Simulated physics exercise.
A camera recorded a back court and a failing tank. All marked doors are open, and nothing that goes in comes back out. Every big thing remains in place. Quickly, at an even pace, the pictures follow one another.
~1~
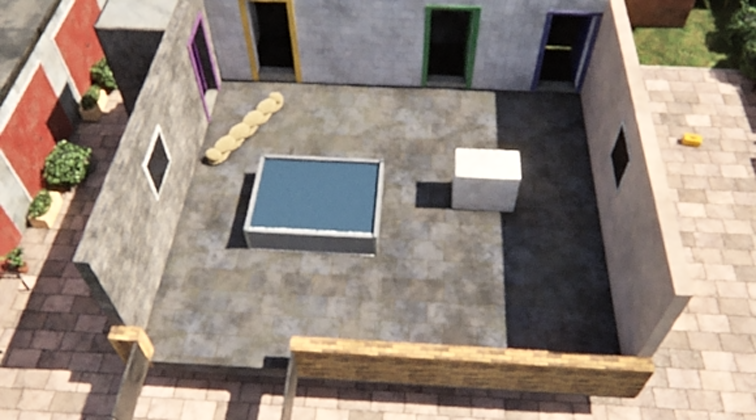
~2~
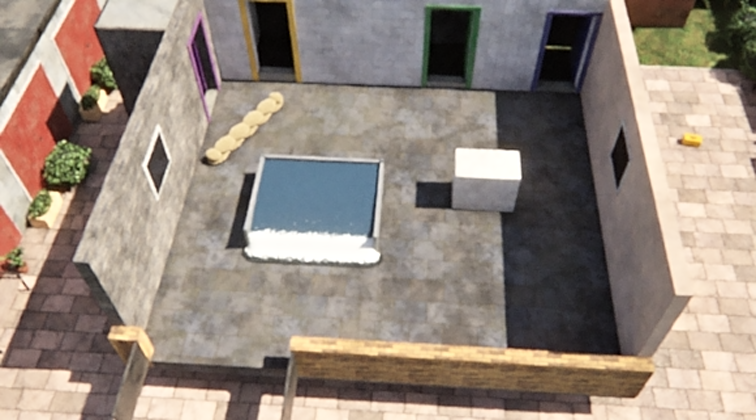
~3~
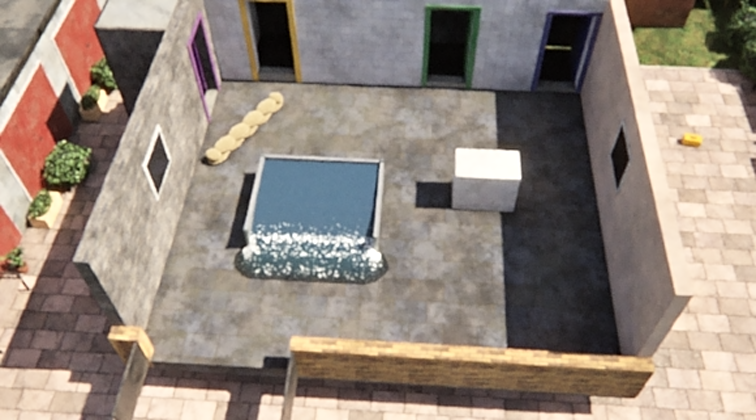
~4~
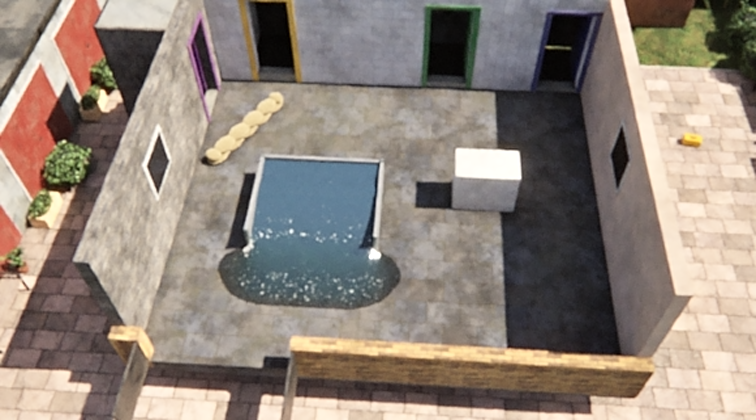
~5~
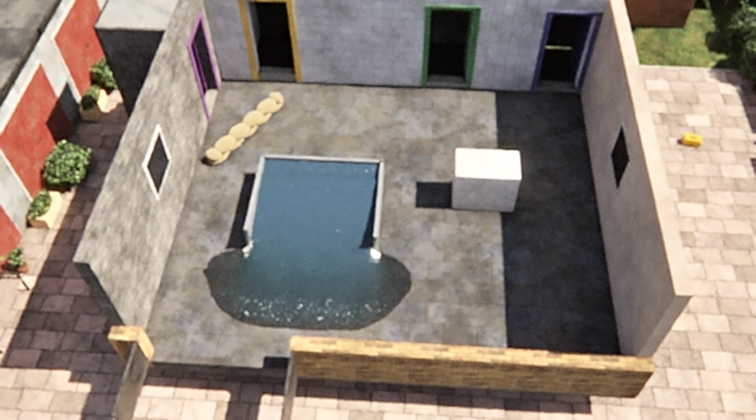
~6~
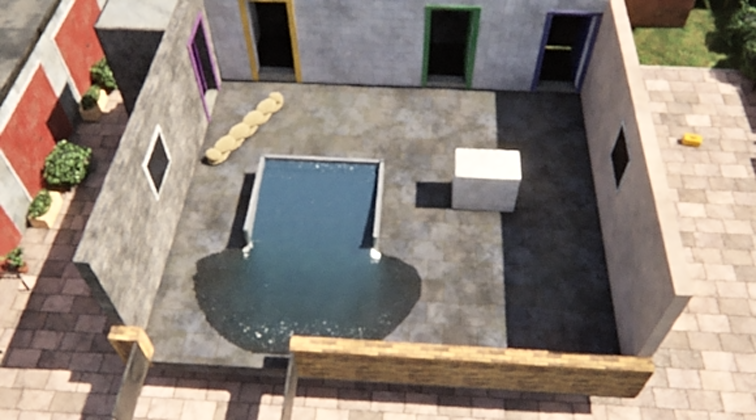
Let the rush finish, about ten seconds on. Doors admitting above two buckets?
The blue door holds up fine I think. The purple door holds up fine I think. The green door holds up fine I think. The yellow door holds up fine I think.
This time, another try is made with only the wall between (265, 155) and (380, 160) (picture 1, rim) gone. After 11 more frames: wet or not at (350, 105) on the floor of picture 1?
Verdict: Awash.
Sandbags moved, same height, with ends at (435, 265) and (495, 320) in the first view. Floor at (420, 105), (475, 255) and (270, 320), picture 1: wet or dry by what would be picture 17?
In turn: Spared, spared, submerged.
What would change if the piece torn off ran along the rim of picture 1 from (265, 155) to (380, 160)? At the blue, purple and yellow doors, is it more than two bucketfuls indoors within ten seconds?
Here's how it goes: The blue door misses the threshold, then the purple door crosses the threshold, then the yellow door misses the threshold.
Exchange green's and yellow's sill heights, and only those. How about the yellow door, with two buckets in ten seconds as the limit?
My reading: Yellow holds.
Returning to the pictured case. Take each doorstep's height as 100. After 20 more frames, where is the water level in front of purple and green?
The first sits near 0 in a hundred and the second near 0 in a hundred.
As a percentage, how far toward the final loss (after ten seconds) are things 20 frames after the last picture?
Estimate: Some 60 %.
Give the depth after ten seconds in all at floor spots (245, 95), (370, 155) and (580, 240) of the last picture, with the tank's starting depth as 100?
0, 0, 4 %.
A moment on, water covers 20 % of the floor; the blue door not reached, the purple door not reached, the green door not reached, the yellow door not reached.
Next, water covers 20 % of the floor; the blue door not reached, the purple door not reached, the green door not reached, the yellow door not reached.
Then, water covers 30 % of the floor; the blue door not reached, the purple door not reached, the green door not reached, the yellow door not reached.
Later, water covers 45 % of the floor; the blue door not reached, the purple door not reached, the green door not reached, the yellow door not reached.
In the end, water covers 65 % of the floor; the blue door wet at the sill, nothing in, the purple door not reached, the green door wet at the sill, nothing in, the yellow door not reached.
